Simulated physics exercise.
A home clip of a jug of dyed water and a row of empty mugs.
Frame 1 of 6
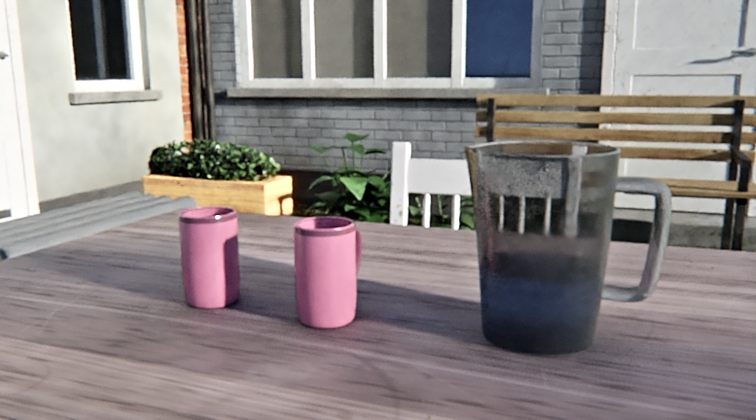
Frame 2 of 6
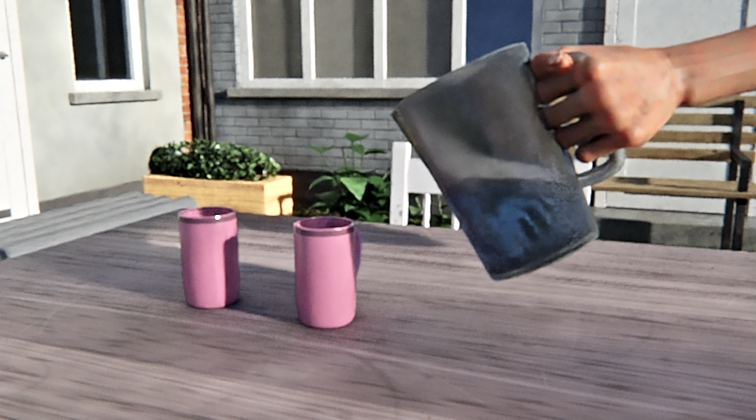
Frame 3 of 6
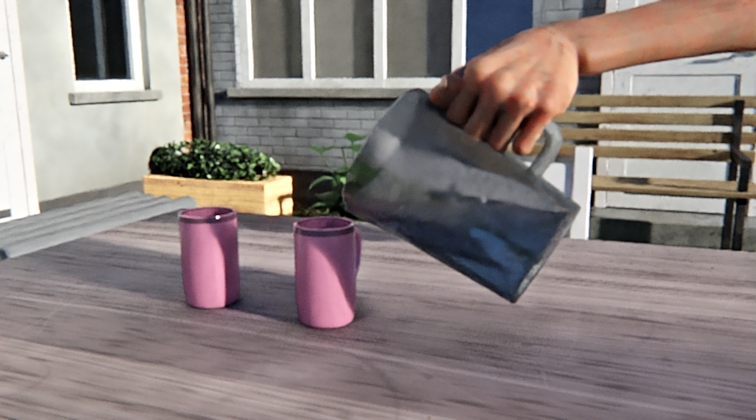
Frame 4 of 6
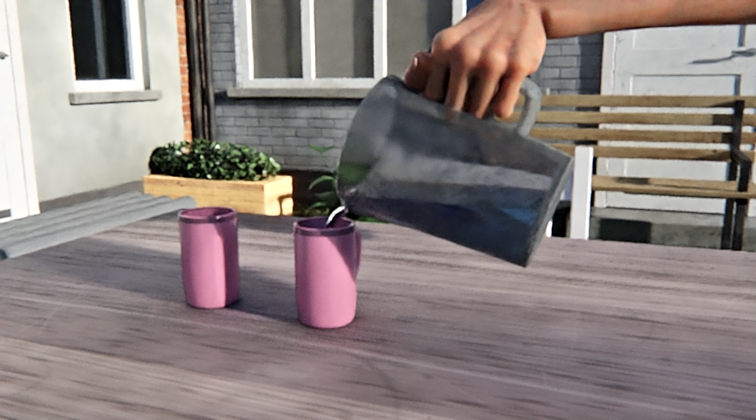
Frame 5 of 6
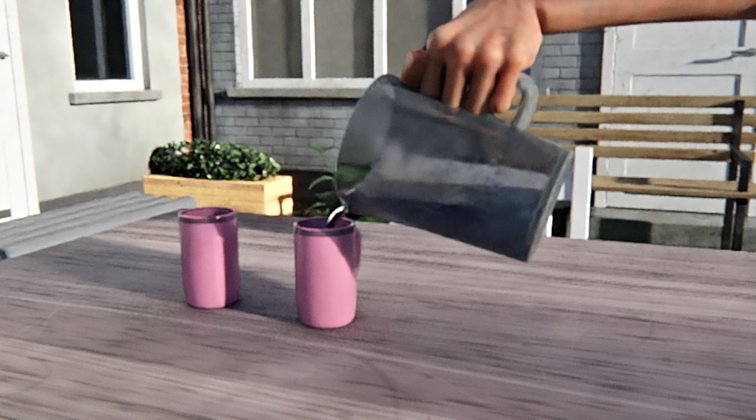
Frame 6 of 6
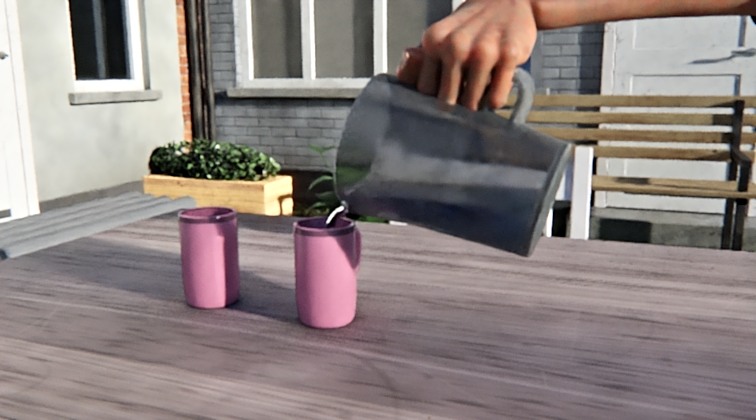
In this clip, a hand lifts a jug of dark bluish water from an outdoor table, moves it left while tilting it, and pours a thin stream into the nearer of two pink mugs, tipping the jug slightly further.
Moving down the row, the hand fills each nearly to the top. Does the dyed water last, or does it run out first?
It lasts.
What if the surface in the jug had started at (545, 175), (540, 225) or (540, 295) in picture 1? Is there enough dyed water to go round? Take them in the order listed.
One by one: Does the job, then does the job, then comes up shy.
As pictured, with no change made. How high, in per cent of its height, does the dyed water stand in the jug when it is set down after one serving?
I'd put it near 25 in a hundred.
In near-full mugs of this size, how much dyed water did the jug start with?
Count: Around 2.5 of them.
Next, the first is about three quarters full.
After that, the first is done and the jug has about two thirds of its load.
Finally, both are full and about a quarter of the dyed water is over.
